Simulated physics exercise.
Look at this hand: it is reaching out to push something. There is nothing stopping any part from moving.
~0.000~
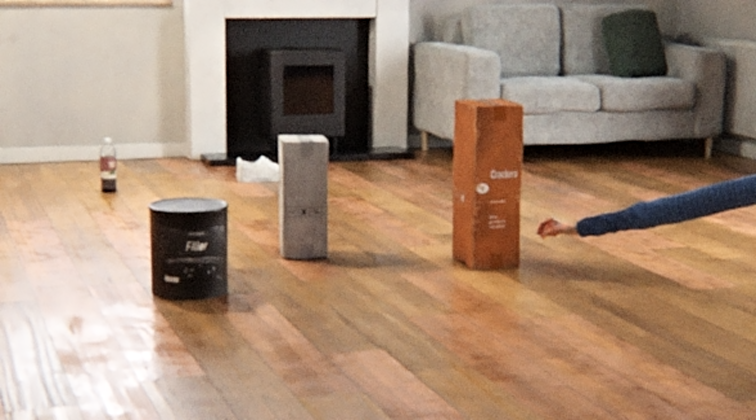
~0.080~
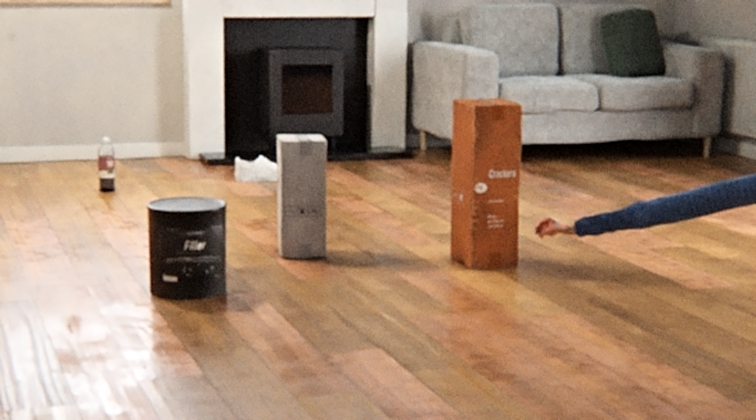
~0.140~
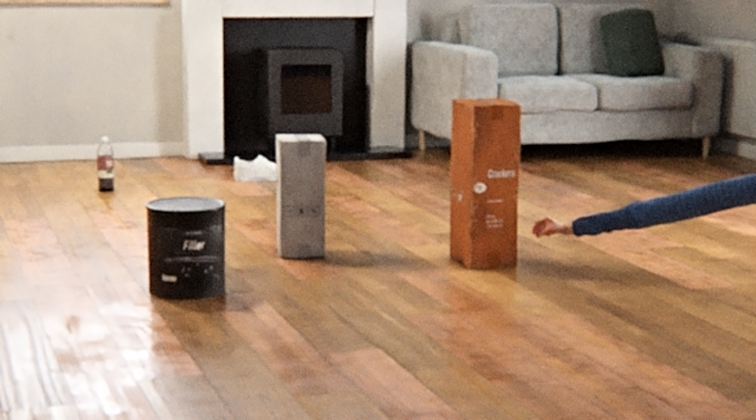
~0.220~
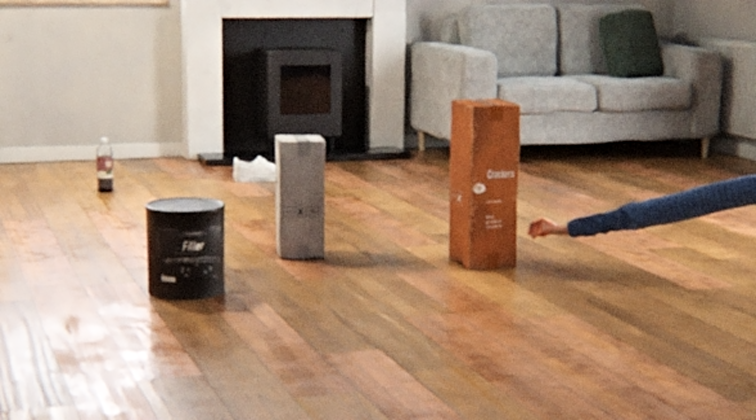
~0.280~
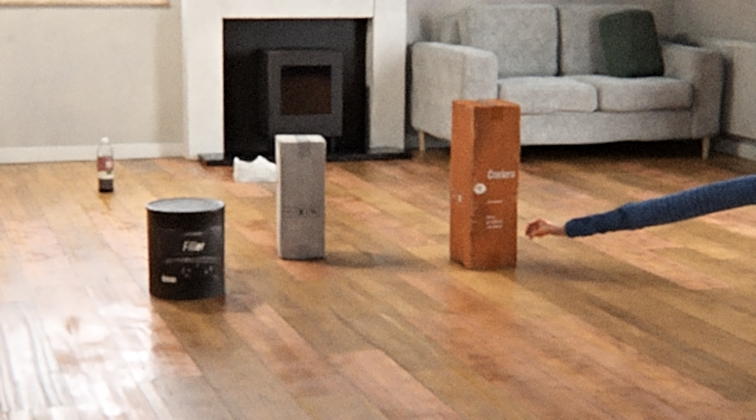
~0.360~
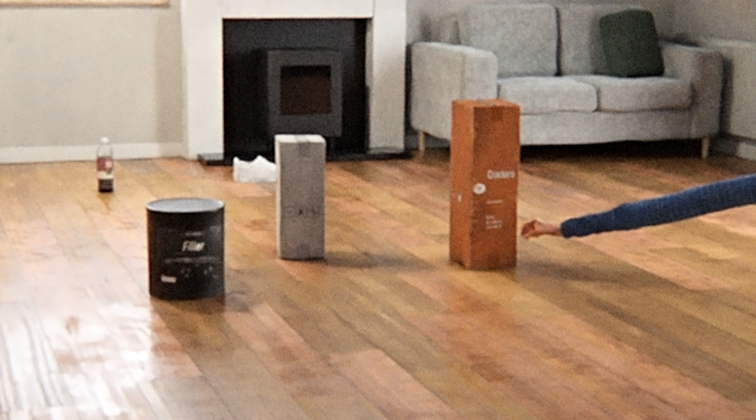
A hand on an outstretched, blue-sleeved arm edged slightly left toward a tall orange box on a wooden floor, while the box, a gray block and a black tin of filler stayed standing.
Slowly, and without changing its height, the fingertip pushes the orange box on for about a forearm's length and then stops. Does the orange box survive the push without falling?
Doesn't fall.
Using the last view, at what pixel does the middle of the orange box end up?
The object finishes roughly at pixel (401, 187).
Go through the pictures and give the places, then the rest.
In the first picture, orange box (487, 183).
In the second picture, orange box (485, 183).
In the third picture, orange box (484, 183).
In the fourth picture, orange box (484, 183).
In the fifth picture, orange box (484, 184).
In the sixth picture, orange box (484, 184).
After 0.86 s, orange box shifted a little near (474, 184).
After 1.26 s, orange box shifted about its own width near (453, 185).
After 1.66 s, orange box shifted about its own width near (431, 186).
After 2.06 s, orange box shifted about its own width near (409, 187).
In the end (2.8 s), moved from the start, orange box. At the end, from the last picture's camera, orange box near (400, 187).
